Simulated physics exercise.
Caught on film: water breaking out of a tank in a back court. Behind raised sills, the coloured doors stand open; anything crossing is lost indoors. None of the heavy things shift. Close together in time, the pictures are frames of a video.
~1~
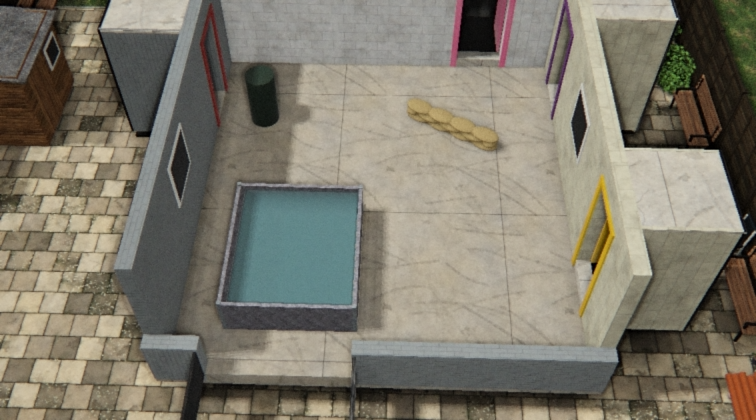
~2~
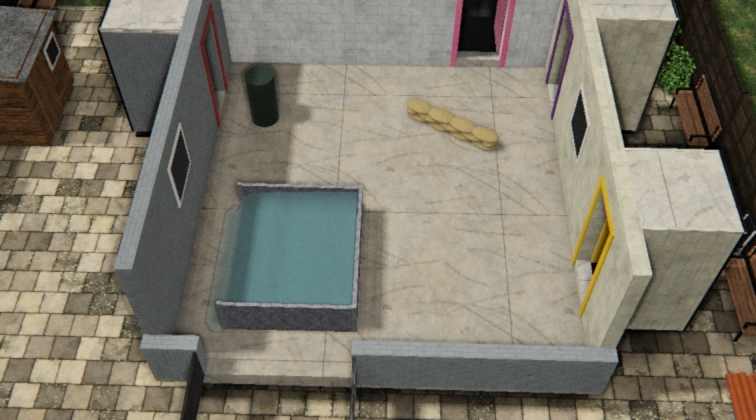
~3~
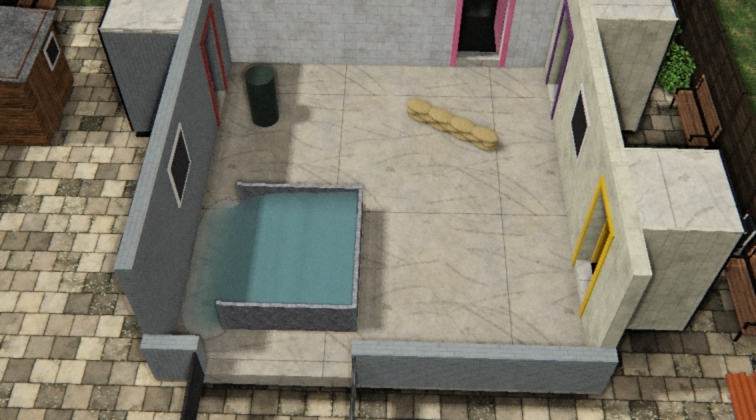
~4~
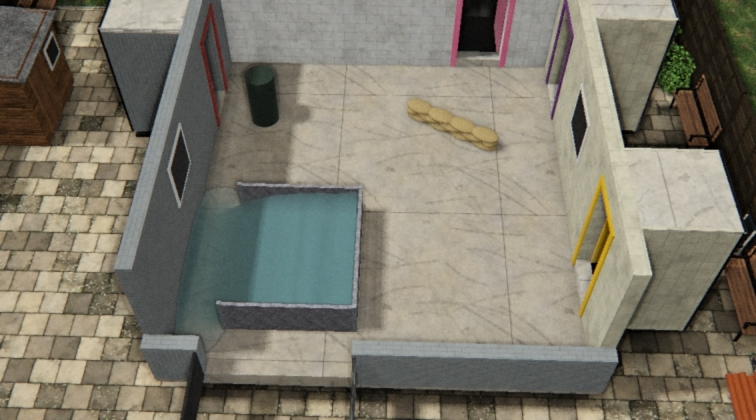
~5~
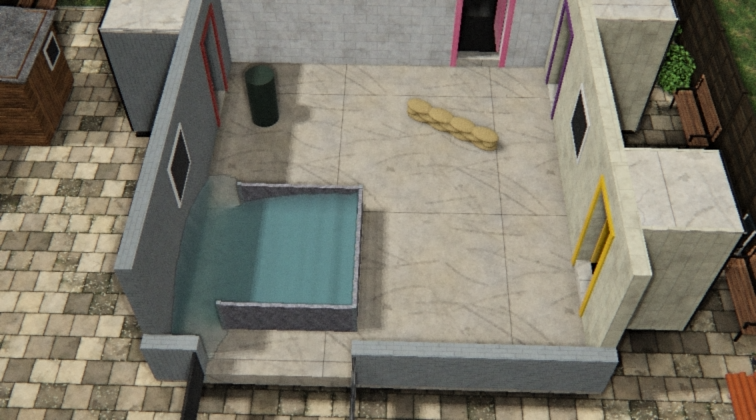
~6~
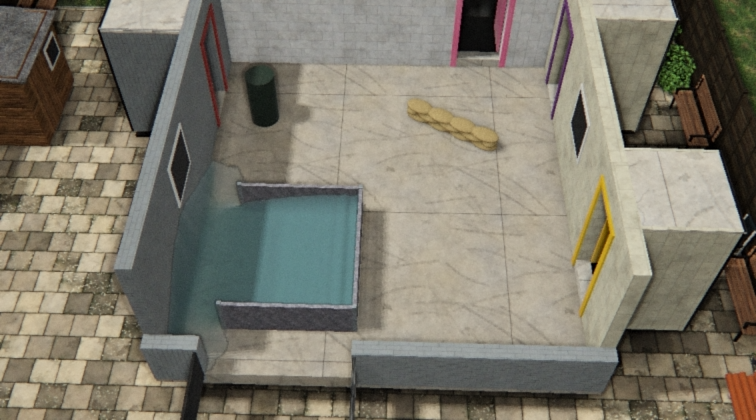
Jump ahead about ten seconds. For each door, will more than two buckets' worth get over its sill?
In the end the red door tops two buckets; the pink door never tops two buckets; the purple door tops two buckets; the yellow door never tops two buckets.
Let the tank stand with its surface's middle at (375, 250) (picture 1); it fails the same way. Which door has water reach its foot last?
Final one: The door marked yellow.
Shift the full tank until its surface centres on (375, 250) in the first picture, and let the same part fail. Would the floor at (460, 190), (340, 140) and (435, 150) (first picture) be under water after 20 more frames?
In order: Untouched, submerged, untouched.
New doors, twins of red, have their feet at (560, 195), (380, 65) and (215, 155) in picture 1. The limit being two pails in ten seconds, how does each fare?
Same order as asked - stays within the limit, exceeds the limit and exceeds the limit.
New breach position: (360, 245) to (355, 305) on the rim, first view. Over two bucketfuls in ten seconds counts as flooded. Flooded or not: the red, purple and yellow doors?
Door by door, the red door crosses the threshold, then the purple door crosses the threshold, then the yellow door crosses the threshold.
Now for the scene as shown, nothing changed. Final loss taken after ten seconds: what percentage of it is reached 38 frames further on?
My figure is about 65 in a hundred.
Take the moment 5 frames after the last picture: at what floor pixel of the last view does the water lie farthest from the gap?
I'd go with roughly (224, 101).
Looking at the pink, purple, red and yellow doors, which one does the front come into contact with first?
Clearly the red-painted one.
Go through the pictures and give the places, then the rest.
Still water in the water tank at (294, 245), in the first frame.
Water pours out at (236, 259) and has run to a hidden place, in the second frame.
Water pours out at (236, 259) and has run to (223, 204), in the third frame.
The front is at (205, 193), out from the gap at (236, 260), in the fourth frame.
The front is at (208, 178), out from the gap at (236, 260), in the fifth frame.
Water pours out at (236, 260) and has run to (211, 164), in the sixth frame.
A moment on, water covers 15 % of the floor; the red door wet at the sill, nothing in, the pink door not reached, the purple door not reached, the yellow door not reached.
Next, water covers 30 % of the floor; the red door wet at the sill, nothing in, the pink door not reached, the purple door not reached, the yellow door not reached.
Then, water covers 45 % of the floor; the red door under two buckets in, the pink door not reached, the purple door not reached, the yellow door not reached.
Later, water covers 70 % of the floor; the red door over two buckets in, the pink door wet at the sill, nothing in, the purple door under two buckets in, the yellow door wet at the sill, nothing in.
In the end, water covers 90 % of the floor; the red door over two buckets in, the pink door wet at the sill, nothing in, the purple door over two buckets in, the yellow door wet at the sill, nothing in.
